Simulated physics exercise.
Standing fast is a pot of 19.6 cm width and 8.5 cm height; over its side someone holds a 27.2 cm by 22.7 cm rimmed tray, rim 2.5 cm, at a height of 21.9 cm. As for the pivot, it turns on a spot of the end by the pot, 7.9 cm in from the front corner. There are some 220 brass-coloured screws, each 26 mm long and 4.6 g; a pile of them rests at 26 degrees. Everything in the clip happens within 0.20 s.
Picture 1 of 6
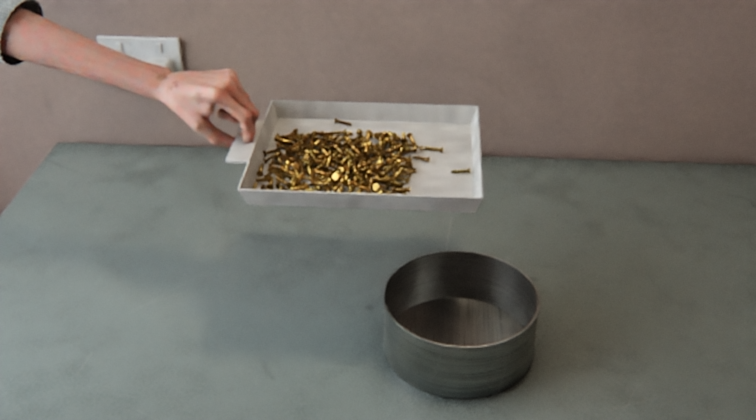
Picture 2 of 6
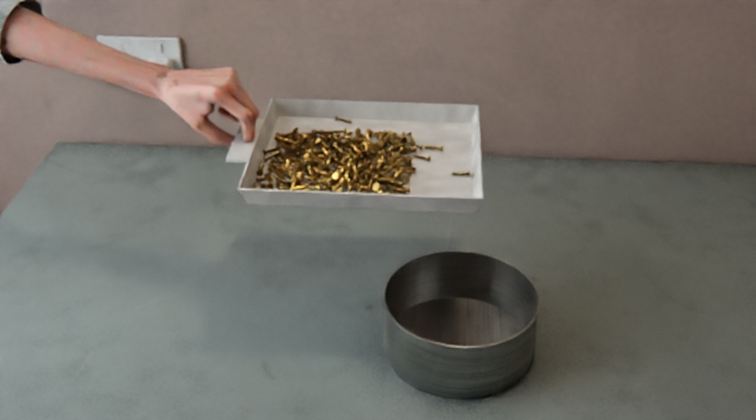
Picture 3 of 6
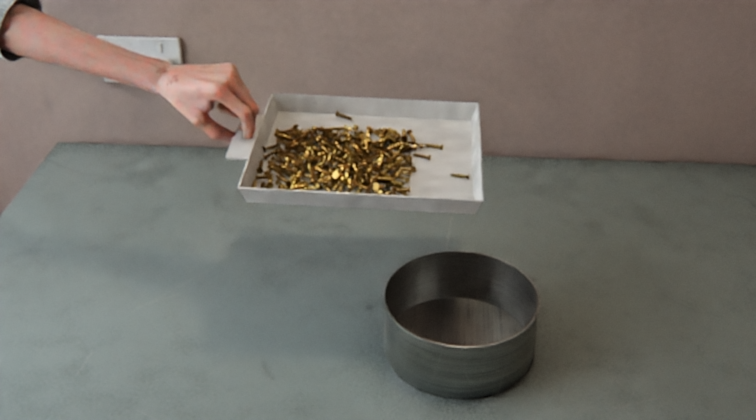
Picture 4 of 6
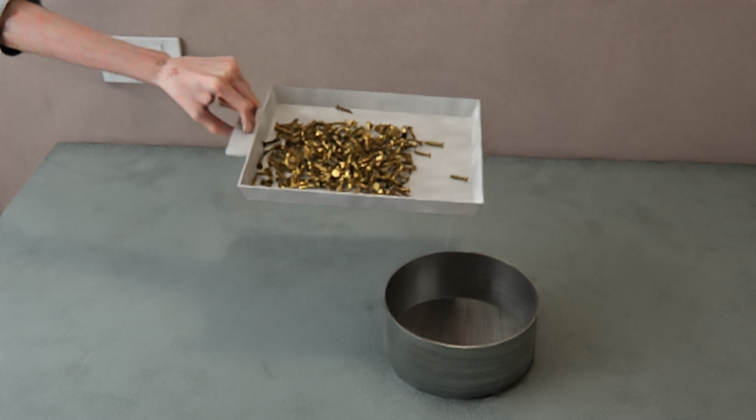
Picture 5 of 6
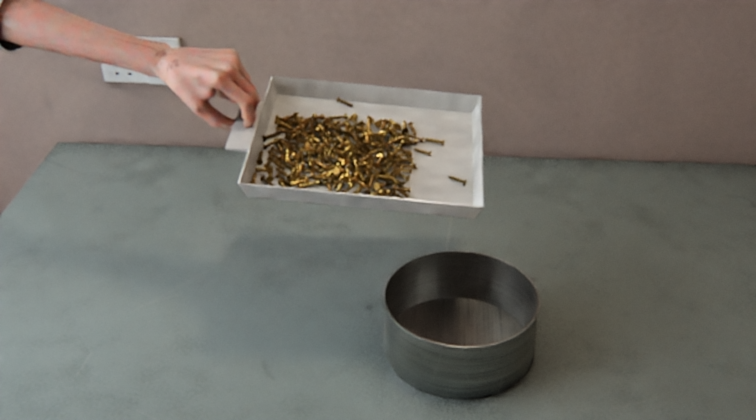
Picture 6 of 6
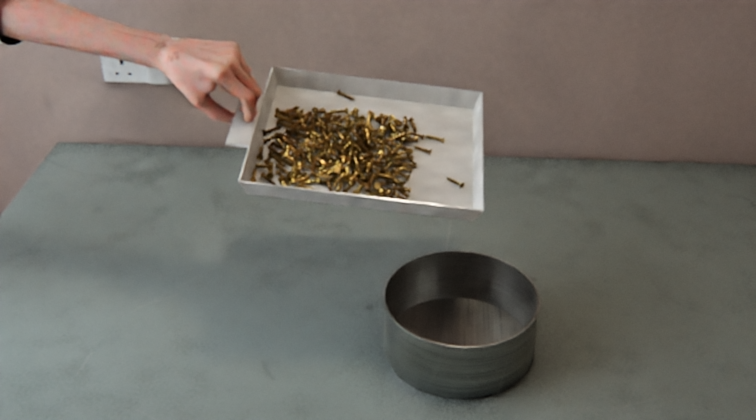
At the start, a hand holds a pale rimmed tray of brass-coloured screws nearly level above a grey table, with a round dark metal pot below. The hand then gradually tilts the tray a little, its front right corner dipping lowest, while the screws stay heaped in the tray and the pot stays still.
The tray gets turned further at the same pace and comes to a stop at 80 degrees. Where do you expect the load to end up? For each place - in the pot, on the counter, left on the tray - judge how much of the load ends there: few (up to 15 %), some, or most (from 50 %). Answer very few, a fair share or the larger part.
Pot: The larger part; counter: Very few; tray: Very few.
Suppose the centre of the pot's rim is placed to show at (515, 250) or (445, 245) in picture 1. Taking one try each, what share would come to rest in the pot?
About 0 and 0 per cent.
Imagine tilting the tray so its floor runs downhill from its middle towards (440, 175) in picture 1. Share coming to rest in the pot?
Estimate: Near 85 per cent.
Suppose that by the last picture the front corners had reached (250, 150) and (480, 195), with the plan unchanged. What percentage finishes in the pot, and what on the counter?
The pot gets 45 and the counter 50.
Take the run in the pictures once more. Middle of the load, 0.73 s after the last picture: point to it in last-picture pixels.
The middle of the load should be at about (431, 223) by then.
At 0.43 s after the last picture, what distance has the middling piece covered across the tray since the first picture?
I'd say close to 7 centimetres.
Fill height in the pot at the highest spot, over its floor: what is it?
Some 3.0 cm up.
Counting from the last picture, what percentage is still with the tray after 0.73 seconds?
Around 80 percent.
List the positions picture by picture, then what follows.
Tray tilt 0 degrees, front corners at (246, 186) and (476, 194); middle of the pieces at (346, 159); pot at (461, 295), in the first frame.
Tray tilt 1 degrees, front corners at (246, 186) and (476, 195); middle of the pieces at (346, 159), in the second frame.
Tray tilt 2 degrees, front corners at (246, 184) and (476, 196); middle of the pieces at (346, 157), in the third frame.
Tray tilt 5 degrees, front corners at (246, 182) and (476, 199), lowest corner right front; middle of the pieces at (346, 154), in the fourth frame.
Tray tilt 8 degrees, front corners at (246, 180) and (477, 202), lowest corner right front; middle of the pieces at (347, 150), in the fifth frame.
Tray tilt 11 degrees, front corners at (247, 178) and (477, 205), lowest corner right front; middle of the pieces at (347, 147); pot at (461, 295), in the sixth frame.
Then, 0.43 s after the last picture, tilt 44 degrees; the tray holds 100 %, the pot 0 %.
Then, 0.73 s after the last picture, tilt 66 degrees; the tray holds 80 %, the pot 10 %.
Then, 1.12 s after the last picture, tilt 80 degrees; the tray holds 15 %, the pot 65 %.
In the end, pot 100 %, counter 0 %, tray 0 %.
